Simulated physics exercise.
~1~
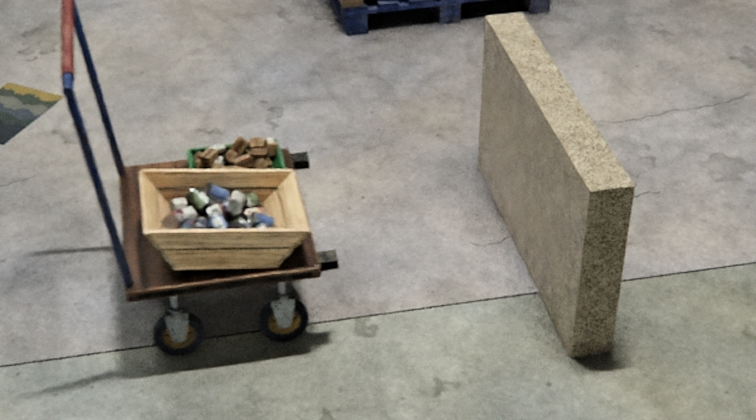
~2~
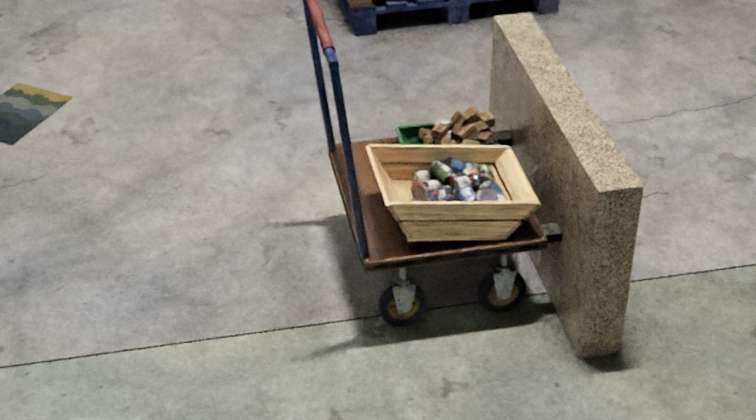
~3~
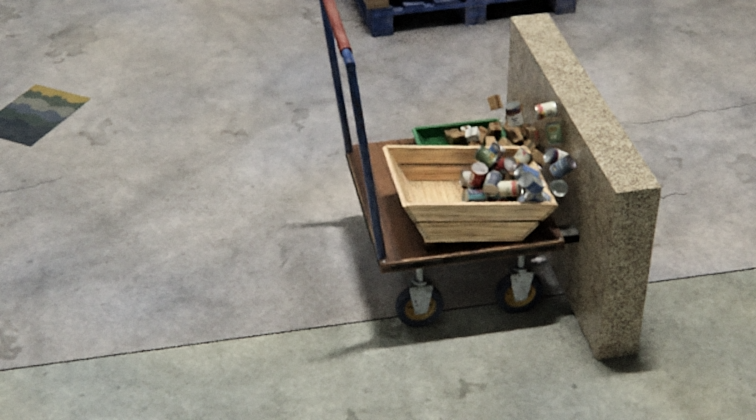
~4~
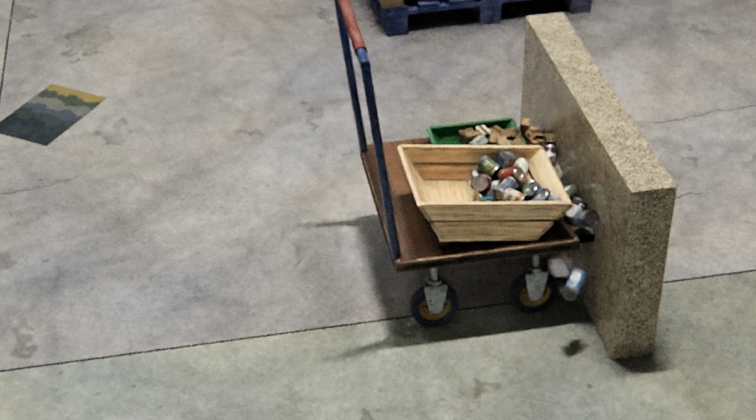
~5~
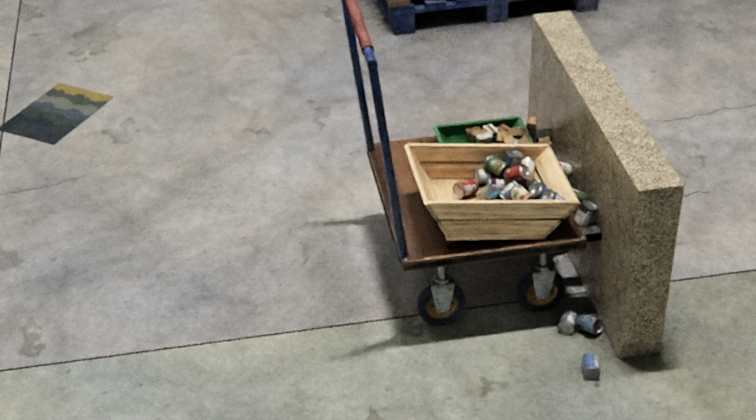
A flatbed trolley with a blue and red handle rolls right across a grey concrete floor, seen from above, towards a thick, speckled tan slab standing upright. On its brown deck sit a pale wooden crate of small tins and, behind it, a green crate of little brown parcels. The trolley stops against the slab, and the loads surge forward, tins and parcels flying over the crates' right ends. Some tins drop between deck and slab and tumble to the floor. At the end the trolley stands level, both crates still aboard and partly filled, with a few tins lying below.
